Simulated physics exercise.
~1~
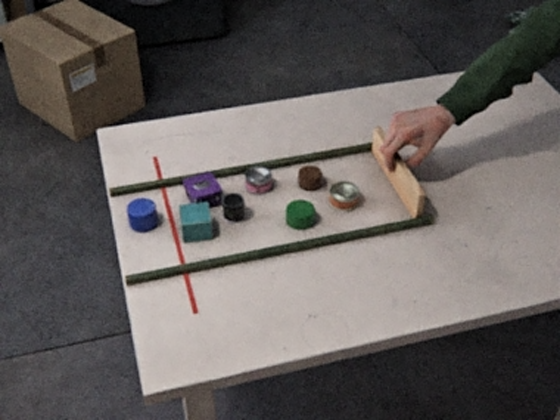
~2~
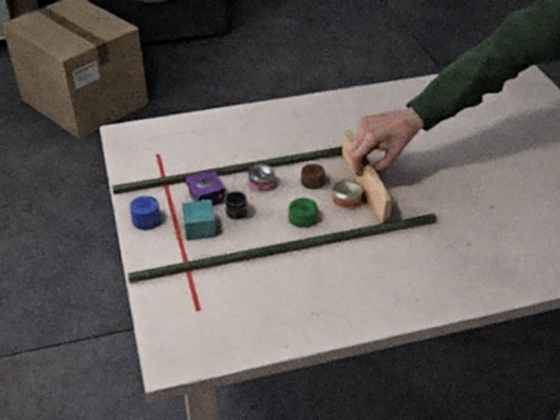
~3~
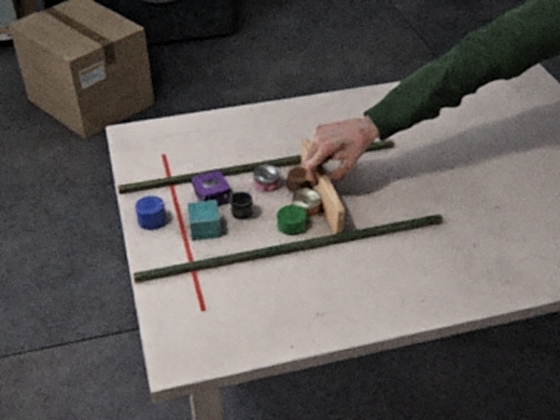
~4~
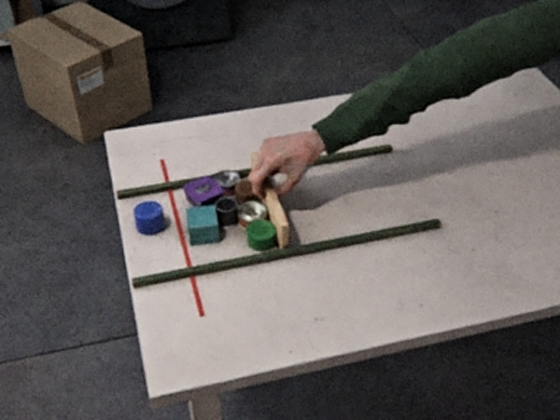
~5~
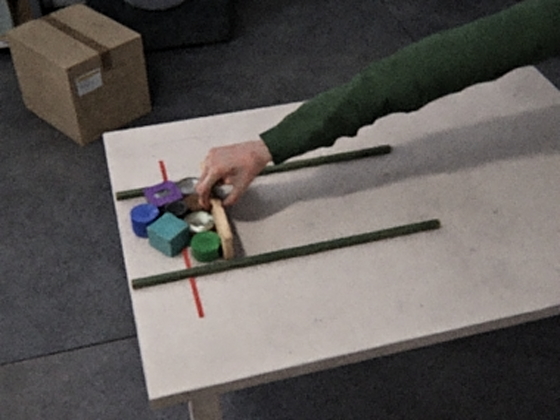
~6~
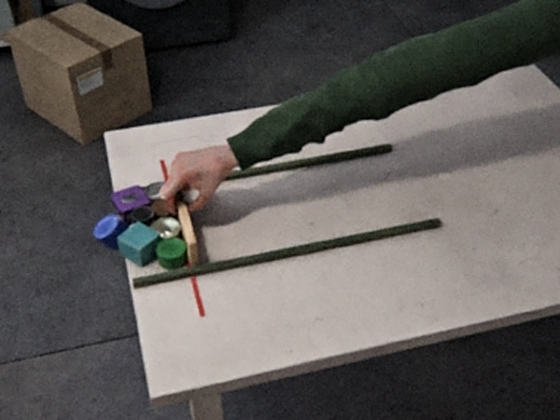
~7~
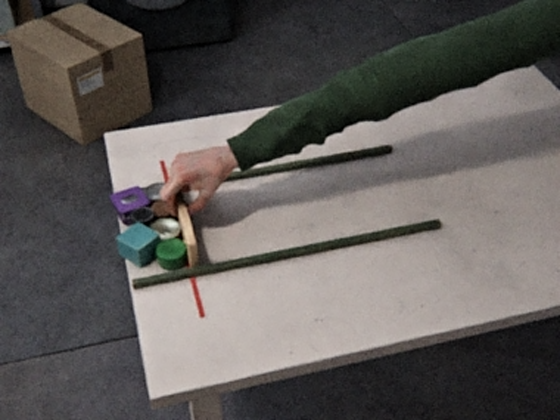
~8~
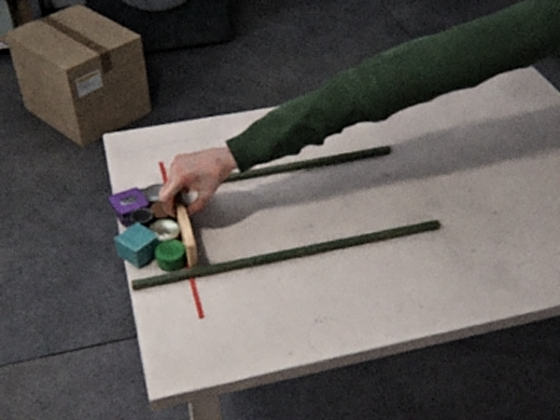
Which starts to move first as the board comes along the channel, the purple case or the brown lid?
The brown lid starts to move first, as the board pushes it left while the purple case is still in its place. The purple case shifts clearly only later, as the bunched objects are driven toward the table's end.
